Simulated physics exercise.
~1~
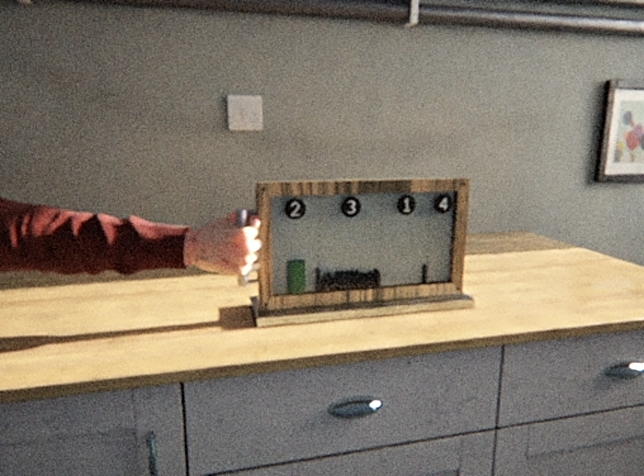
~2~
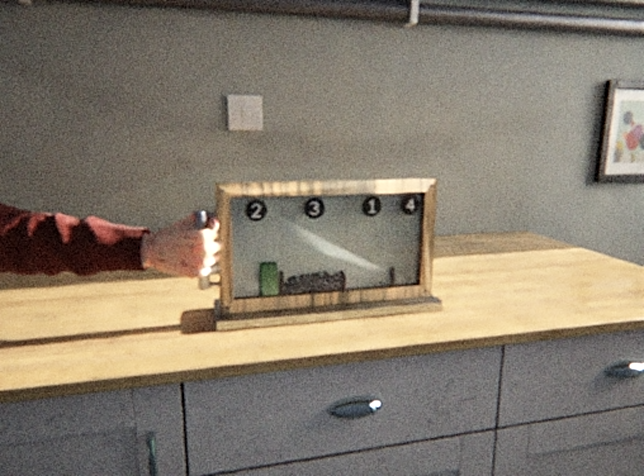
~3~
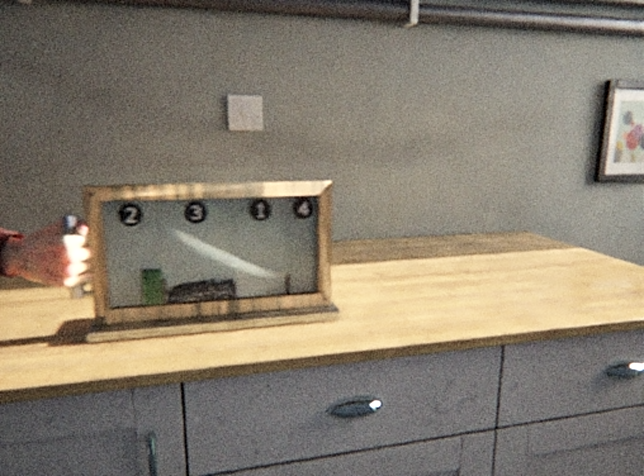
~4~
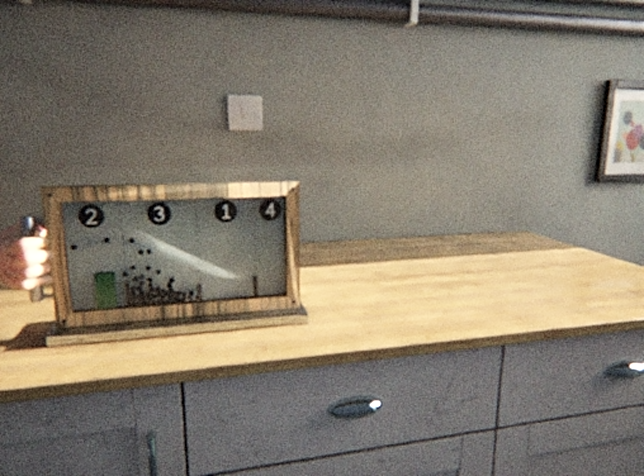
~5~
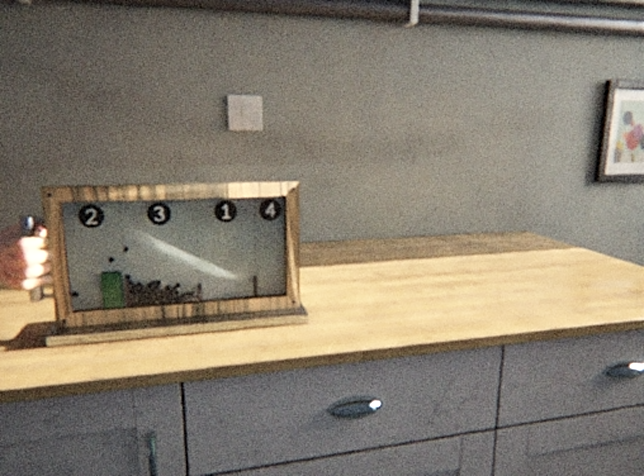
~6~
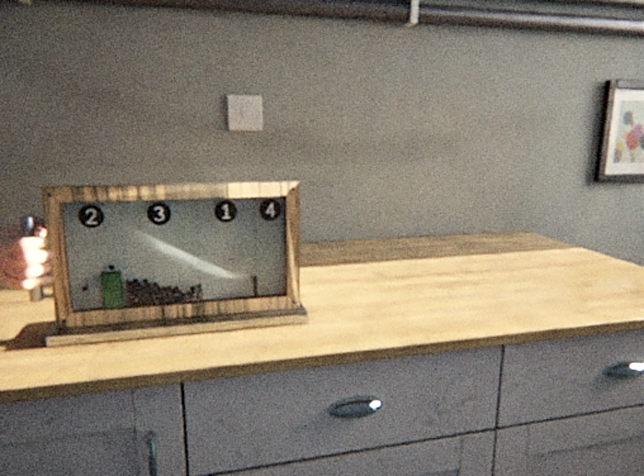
We see a hand slide a wooden-framed, clear-faced box of black beads and an upright green block leftward along a counter; when it stops, beads scatter up and leftward, then settle mostly beneath the strip marked three, the block still standing.
